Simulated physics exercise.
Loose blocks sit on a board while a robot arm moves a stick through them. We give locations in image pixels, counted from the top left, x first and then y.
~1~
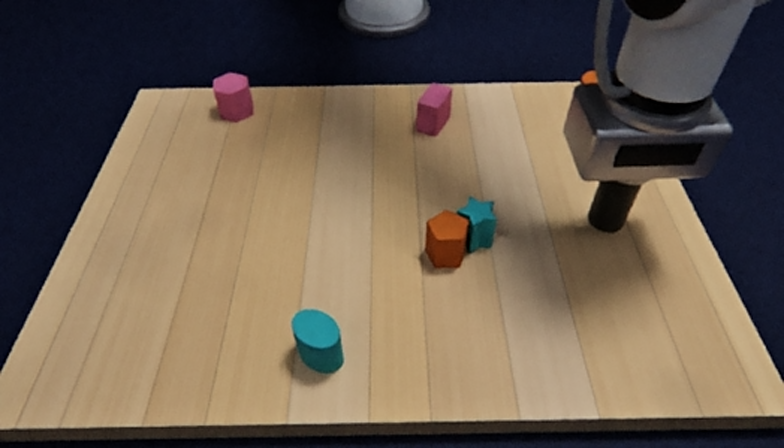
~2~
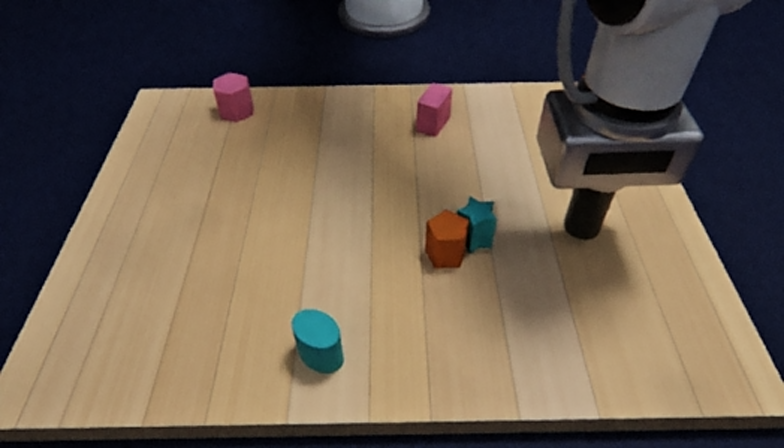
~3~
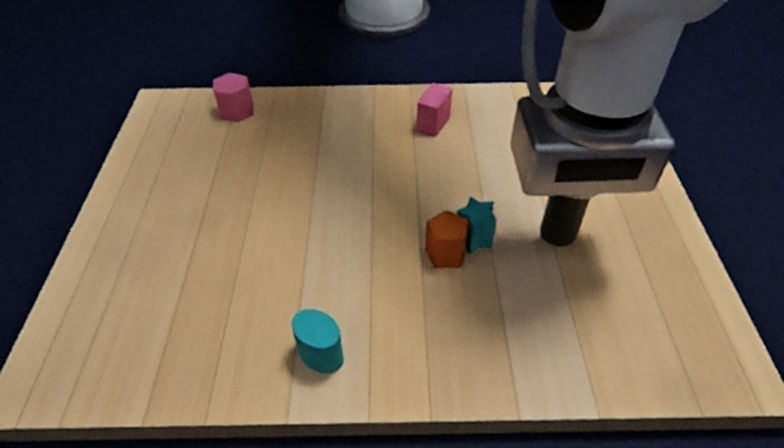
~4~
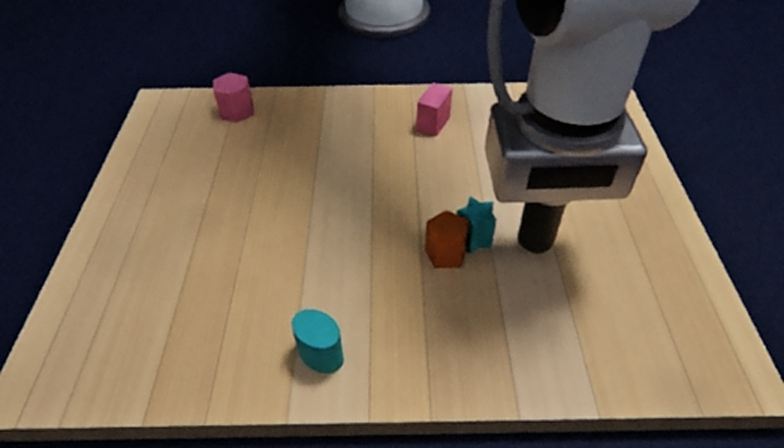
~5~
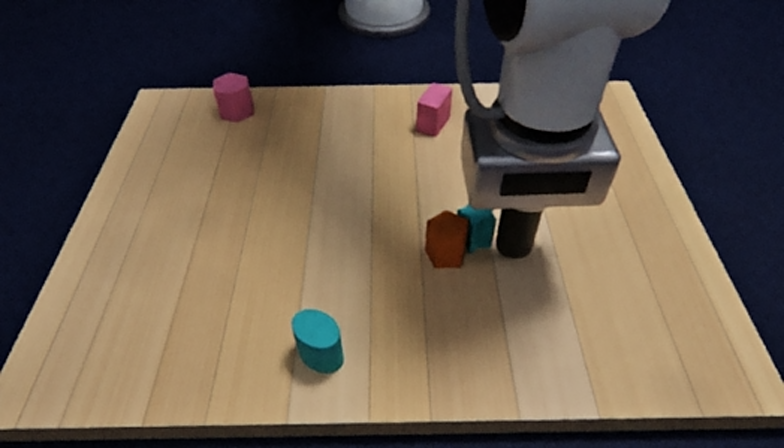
Robot arm sliding a dark stick leftward across a wooden board toward a turquoise star-shaped block beside an unmoving orange block.
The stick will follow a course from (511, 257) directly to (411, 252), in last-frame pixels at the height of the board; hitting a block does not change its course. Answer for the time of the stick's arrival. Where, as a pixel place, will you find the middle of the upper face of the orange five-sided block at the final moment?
I'd say the orange five-sided block ends with its top centre at (373, 225).
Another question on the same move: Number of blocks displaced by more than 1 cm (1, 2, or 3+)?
It looks like two blocks will be pushed more than about 1 cm.
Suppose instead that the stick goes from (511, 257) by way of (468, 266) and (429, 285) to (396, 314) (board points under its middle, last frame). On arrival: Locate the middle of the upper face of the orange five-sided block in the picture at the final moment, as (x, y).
Its top face will be centred at roughly (423, 224).
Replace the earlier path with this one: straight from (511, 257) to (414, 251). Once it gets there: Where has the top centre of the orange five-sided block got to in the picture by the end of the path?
Around (377, 225).
What follows on the original path. Halfway along, stick (462, 243); orange five-sided block (426, 225), turned 15° anticlockwise; turquoise star-shaped block (462, 201), turned 20° clockwise.
At the end, stick (411, 241); orange five-sided block (373, 225), turned 20° anticlockwise; turquoise star-shaped block (459, 201), turned 35° clockwise.
